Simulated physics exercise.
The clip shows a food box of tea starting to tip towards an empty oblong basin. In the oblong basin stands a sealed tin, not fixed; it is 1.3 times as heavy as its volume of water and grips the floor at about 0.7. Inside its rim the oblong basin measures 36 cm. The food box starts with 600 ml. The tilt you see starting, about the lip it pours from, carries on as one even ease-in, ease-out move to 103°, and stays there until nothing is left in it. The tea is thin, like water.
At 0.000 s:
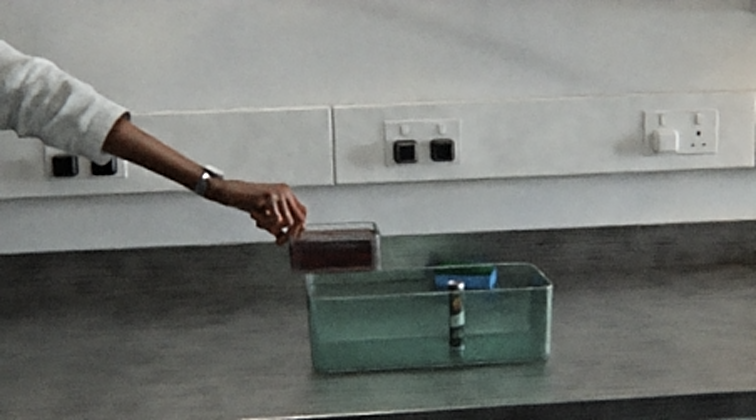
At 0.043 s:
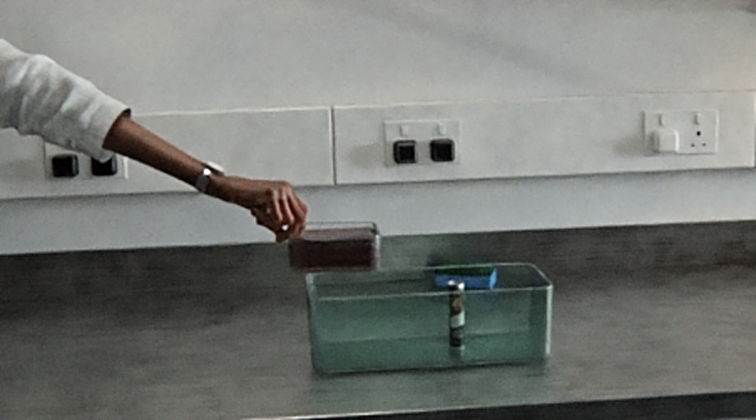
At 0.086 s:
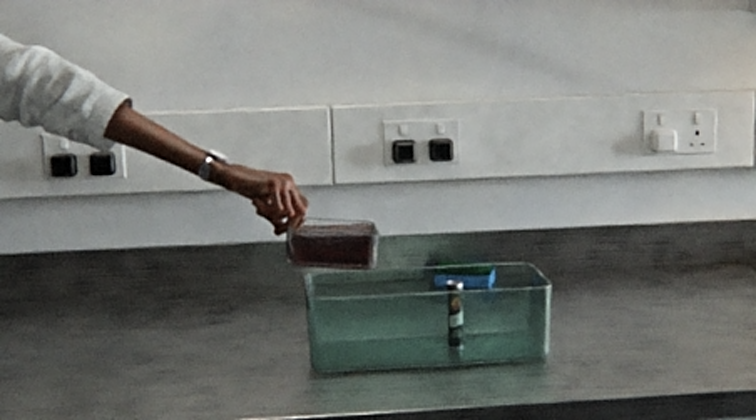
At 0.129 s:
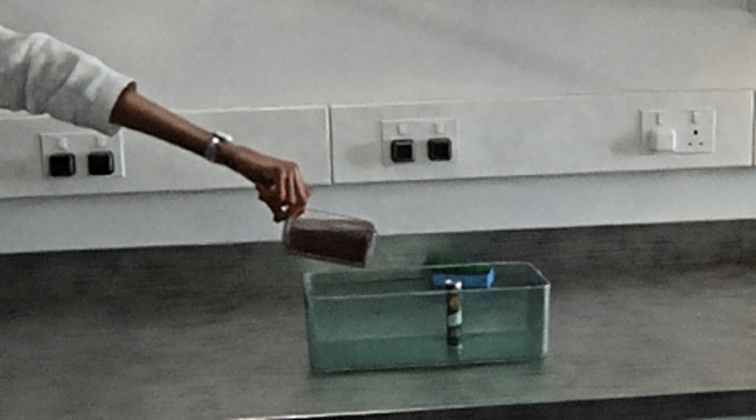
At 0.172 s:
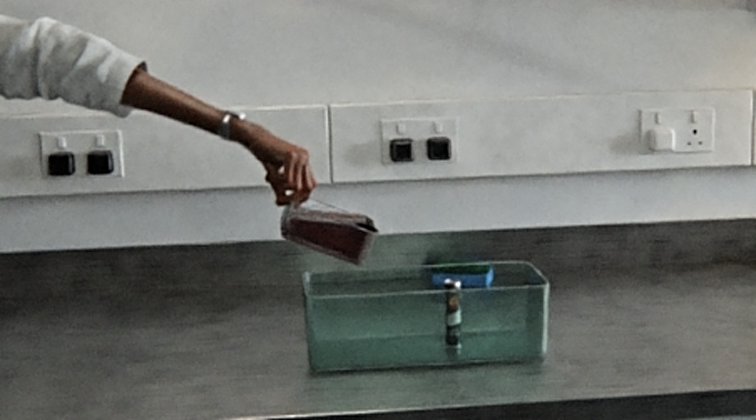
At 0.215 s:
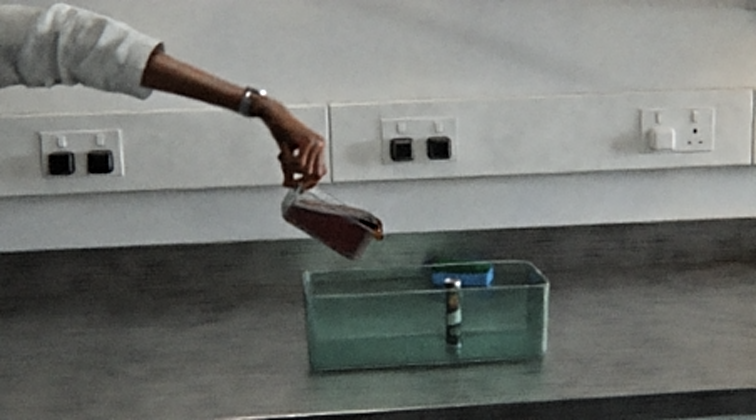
A hand gradually tilting a clear box of dark reddish-brown liquid rightward above a greenish oblong basin on a grey worktop.
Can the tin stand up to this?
The tin falls.
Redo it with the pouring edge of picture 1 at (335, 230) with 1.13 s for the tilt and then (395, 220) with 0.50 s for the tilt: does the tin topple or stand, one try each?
First it stays up; then it stays up.
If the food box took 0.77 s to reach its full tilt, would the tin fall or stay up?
The tin topples.
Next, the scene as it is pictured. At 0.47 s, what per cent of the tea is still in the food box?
Some 18 per cent.
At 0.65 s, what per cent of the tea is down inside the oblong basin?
About 94 per cent.
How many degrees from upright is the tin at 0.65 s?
About 35°.
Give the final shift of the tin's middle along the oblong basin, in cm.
About 6.5 cm.
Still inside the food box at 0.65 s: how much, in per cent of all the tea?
About 1 per cent.
Then, 0.47 s in, the tilt is 97° and 18 per cent is still to pour; the tin stands where it began.
Then, 0.65 s in, the tilt is 103° and 1 per cent is still to pour; the tin leans 34°.
Then, 0.84 s in, the tilt is 103° and 0 per cent is still to pour; the tin lies on its side.
Then, 1.05 s in, the tilt is 103° and 0 per cent is still to pour; the tin lies on its side.
Finally, the tin lies on its side.
